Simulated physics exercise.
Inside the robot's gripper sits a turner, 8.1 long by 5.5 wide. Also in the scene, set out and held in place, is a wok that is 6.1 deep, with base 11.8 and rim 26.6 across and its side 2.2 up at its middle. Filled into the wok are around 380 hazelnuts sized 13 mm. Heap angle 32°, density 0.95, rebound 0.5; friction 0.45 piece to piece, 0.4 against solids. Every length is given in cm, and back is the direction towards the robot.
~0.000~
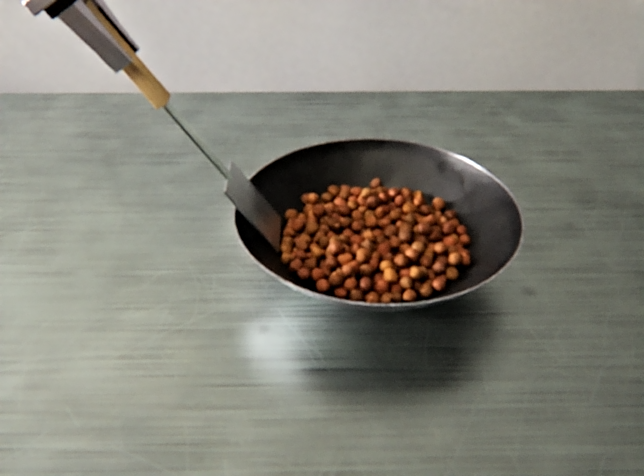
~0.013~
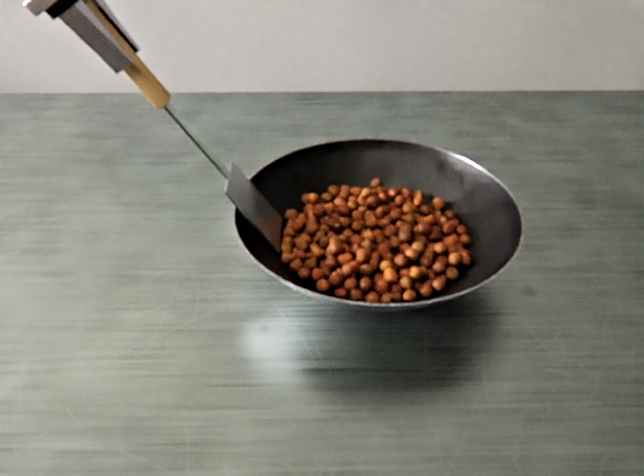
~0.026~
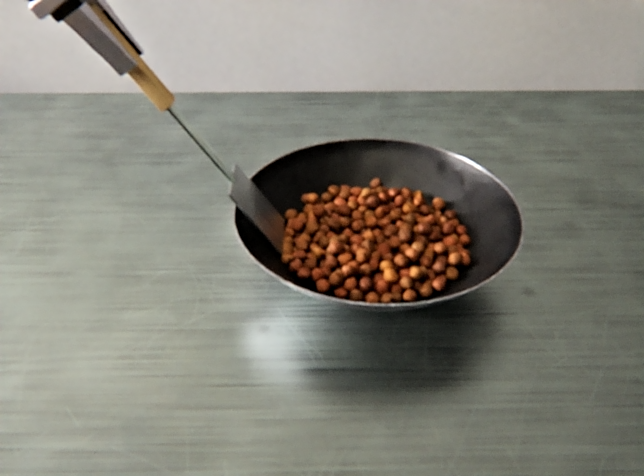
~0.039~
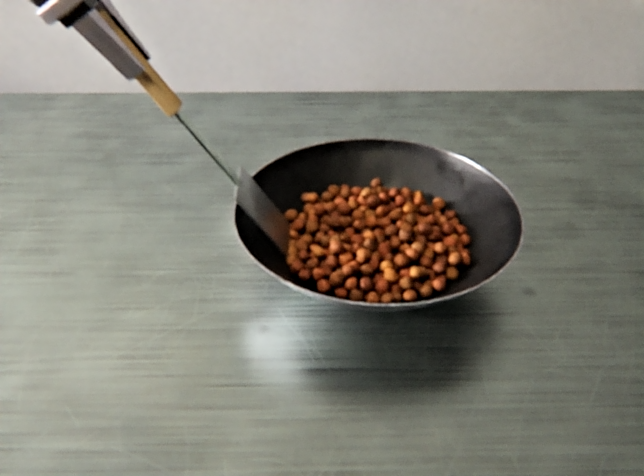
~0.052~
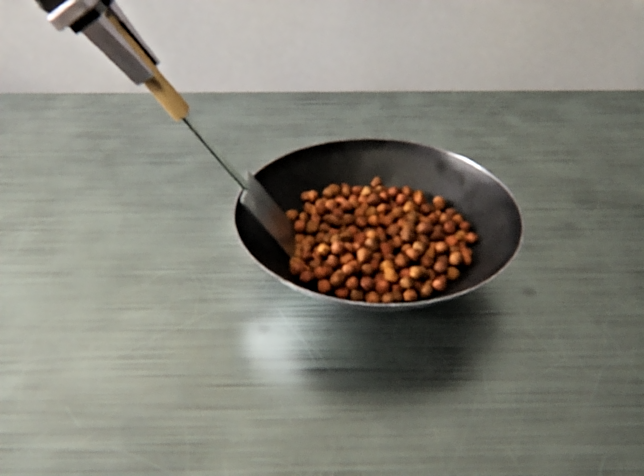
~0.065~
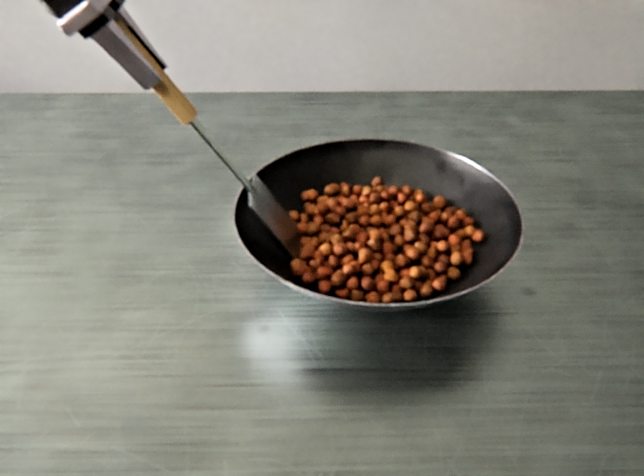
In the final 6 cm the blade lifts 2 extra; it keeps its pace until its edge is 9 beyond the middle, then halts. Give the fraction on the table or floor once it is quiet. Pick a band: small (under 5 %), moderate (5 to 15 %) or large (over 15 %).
The share is moderate, 5 to 15 %.
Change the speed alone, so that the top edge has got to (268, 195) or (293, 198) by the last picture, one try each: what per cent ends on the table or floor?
25 % and 35 %.
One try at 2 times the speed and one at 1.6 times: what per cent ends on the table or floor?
Roughly 25 percent for the first try, 25 percent for the second.
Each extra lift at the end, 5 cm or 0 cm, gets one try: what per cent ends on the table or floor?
Estimates, in order: 10 % then 5 %.
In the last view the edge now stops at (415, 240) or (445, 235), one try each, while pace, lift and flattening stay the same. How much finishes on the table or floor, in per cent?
About 0 and 0 per cent.
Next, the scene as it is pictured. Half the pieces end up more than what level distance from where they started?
Some 3 cm.
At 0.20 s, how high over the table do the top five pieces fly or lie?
Roughly 5 centimetres.
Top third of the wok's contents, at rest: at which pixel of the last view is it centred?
Look near (458, 225).
By 0.20 s, sloping 57°, highest piece 5 above the table; 385 in the wok.
By 0.33 s, sloping 57°, highest piece 7 above the table; 385 in the wok.
By 0.60 s, sloping 57°, highest piece 8 above the table; 347 in the wok, 32 on the table or floor, 6 on the blade or in flight.
By 1.65 s, sloping 57°, highest piece 7 above the table; 347 in the wok, 38 on the table or floor.
Final count, 347 in the wok, 38 on the table or floor. That is 10 % on the table or floor.
